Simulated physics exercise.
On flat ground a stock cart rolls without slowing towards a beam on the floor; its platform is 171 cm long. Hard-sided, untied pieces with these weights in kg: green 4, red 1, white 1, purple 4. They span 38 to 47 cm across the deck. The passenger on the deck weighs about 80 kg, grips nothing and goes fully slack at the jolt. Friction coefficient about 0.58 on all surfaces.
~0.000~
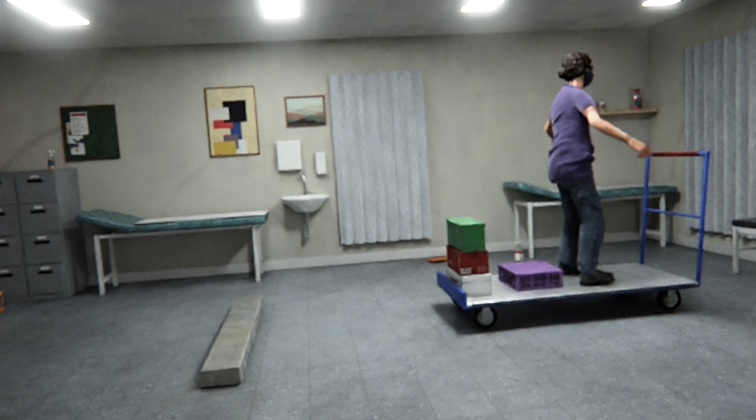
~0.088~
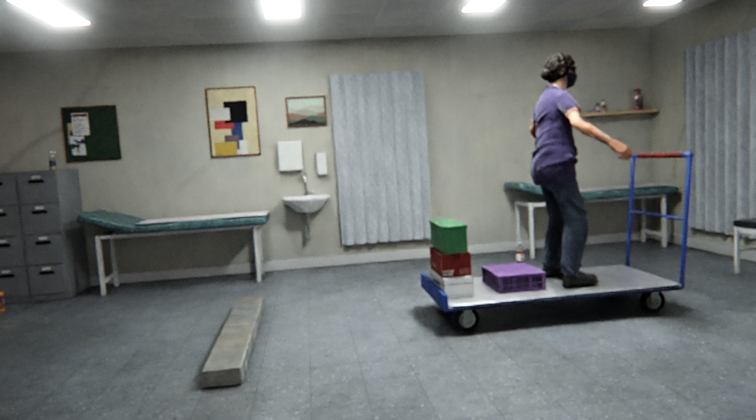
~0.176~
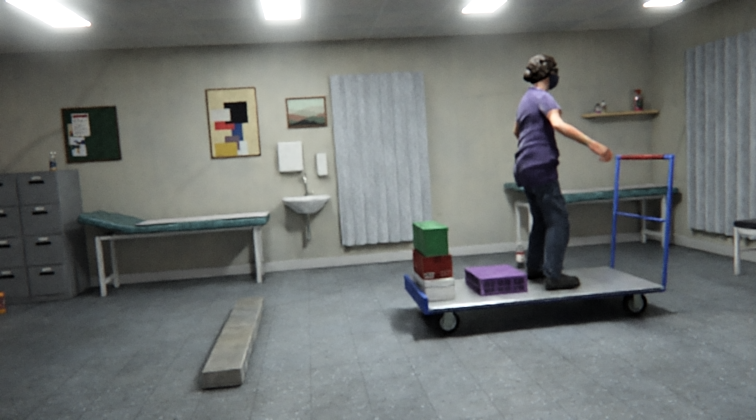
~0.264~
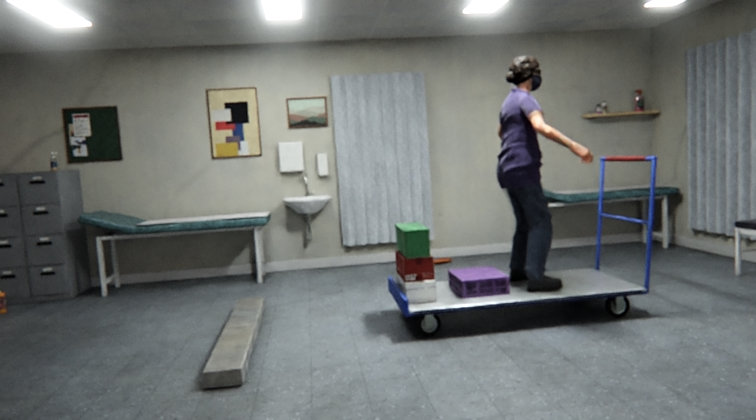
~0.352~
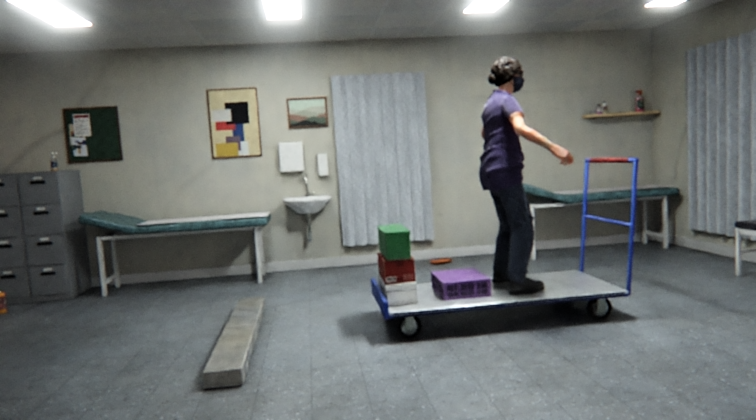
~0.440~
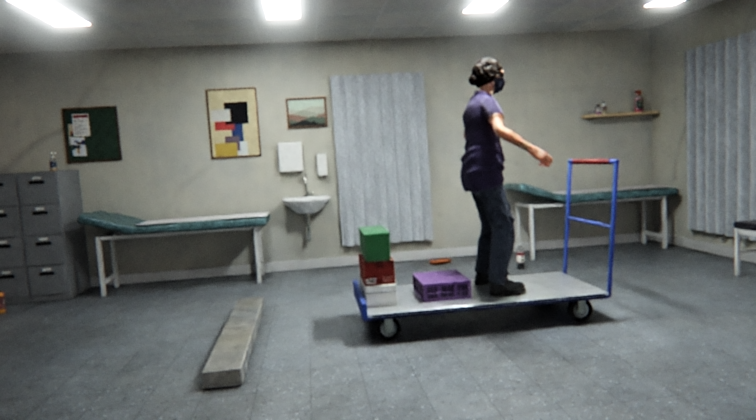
A flat cart with a blue handle rolled steadily left across the room towards a beam on the floor, carrying stacked boxes, a purple crate and a standing person with one arm held out.
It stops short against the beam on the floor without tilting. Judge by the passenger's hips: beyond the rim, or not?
The passenger's hips stay over the deck.
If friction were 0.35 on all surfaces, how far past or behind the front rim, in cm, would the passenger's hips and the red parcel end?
In that case hips 10 behind, red 40 past.
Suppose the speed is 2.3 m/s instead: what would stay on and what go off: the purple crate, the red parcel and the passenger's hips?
Then purple on, red off, hips off.
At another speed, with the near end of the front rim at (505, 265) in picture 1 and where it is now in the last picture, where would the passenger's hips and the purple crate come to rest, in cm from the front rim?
In that case hips 60 past, purple 40 behind.
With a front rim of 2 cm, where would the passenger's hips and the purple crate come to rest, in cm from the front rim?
In that case hips 30 behind, purple 40 behind.
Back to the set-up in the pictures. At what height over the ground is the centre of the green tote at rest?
Some 10 cm up.
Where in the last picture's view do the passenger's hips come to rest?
Around (251, 274).
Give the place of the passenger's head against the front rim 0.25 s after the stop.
About 70 cm behind the rim.
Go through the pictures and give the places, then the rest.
In the first picture, hips (569, 166), red parcel (467, 259), rim corner (465, 304); 154 cm still to roll.
In the second picture, hips (553, 167), red parcel (450, 260), rim corner (446, 306); 140 cm still to roll.
In the third picture, hips (535, 169), red parcel (432, 263), rim corner (426, 309); 126 cm still to roll.
In the fourth picture, hips (518, 171), red parcel (414, 265), rim corner (407, 311); 112 cm still to roll.
In the fifth picture, hips (500, 172), red parcel (396, 266), rim corner (387, 313); 98 cm still to roll.
In the sixth picture, hips (482, 173), red parcel (376, 268), rim corner (365, 315); 84 cm still to roll. Speed about 1.6 m/s.
The wheels strike at 0.97 s.
After 1.52 s the passenger's hips are 22 cm behind the rim, near (269, 270) in the last picture's view.
After 1.97 s the passenger's hips are 11 cm behind the rim, near (254, 273) in the last picture's view.
At rest, 2.6 s, past the rim, green tote and red parcel; behind it, white toolbox, purple crate and the passenger's hips.
